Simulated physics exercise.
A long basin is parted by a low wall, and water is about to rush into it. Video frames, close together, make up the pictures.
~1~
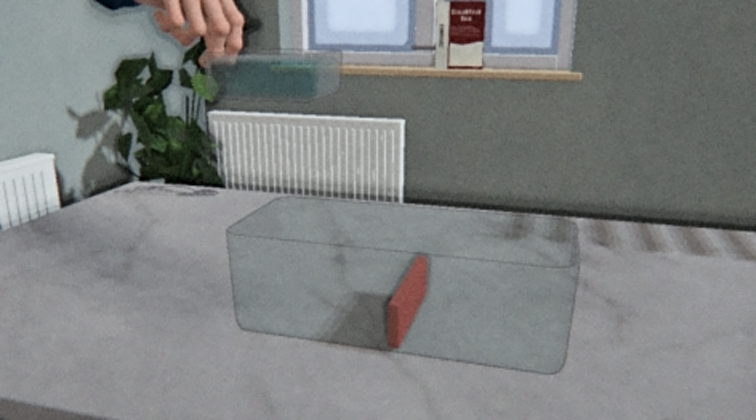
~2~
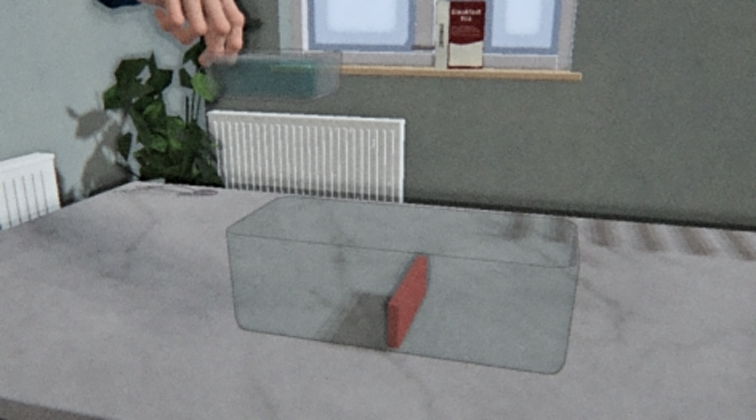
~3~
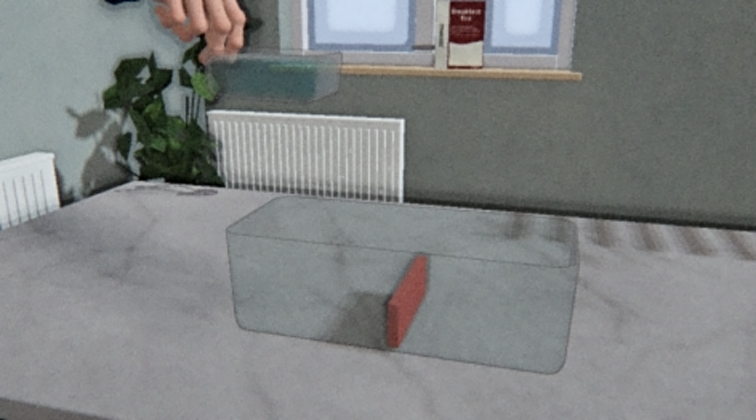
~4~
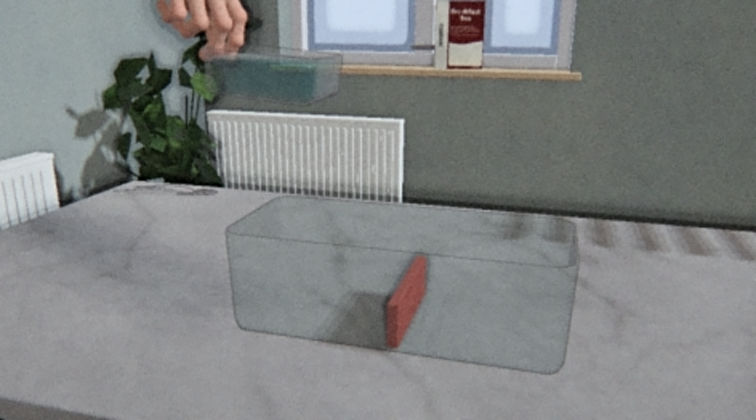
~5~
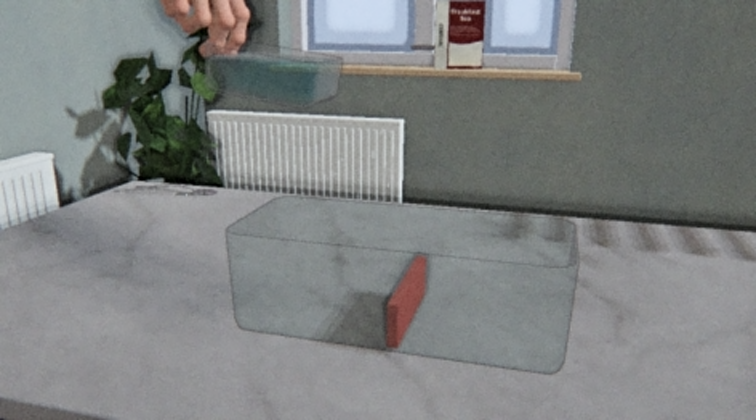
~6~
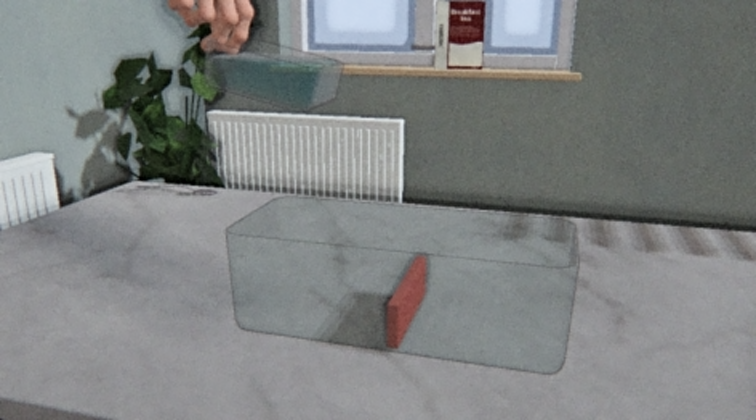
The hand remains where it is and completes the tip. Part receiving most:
The section to the left gets the largest share.
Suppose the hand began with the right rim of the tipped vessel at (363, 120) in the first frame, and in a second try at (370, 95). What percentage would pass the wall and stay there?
Roughly 55 per cent, then roughly 70 per cent.
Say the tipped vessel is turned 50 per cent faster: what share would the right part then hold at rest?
Roughly 10 %.
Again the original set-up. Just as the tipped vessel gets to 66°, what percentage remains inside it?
I'd reckon near 25 percent is still held at that tilt.
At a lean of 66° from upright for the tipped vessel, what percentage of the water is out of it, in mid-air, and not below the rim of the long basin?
Share out of both vessels: Approx. 45 %.
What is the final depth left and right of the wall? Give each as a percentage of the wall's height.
About 30 left, about 0 right.
A moment on, the tilt is 66° and 27 per cent is still to pour, 26 is left of the wall and 1 right of it.
Next, the tilt is 98° and 5 per cent is still to pour, 75 is left of the wall and 13 right of it.
Then the tilt is 103° and 0 per cent is still to pour, 84 is left of the wall and 14 right of it.
Later the tilt is 103° and 0 per cent is still to pour, 85 is left of the wall and 14 right of it.
In the end 85 per cent lies left of the wall, 14 right of it and 1 outside.
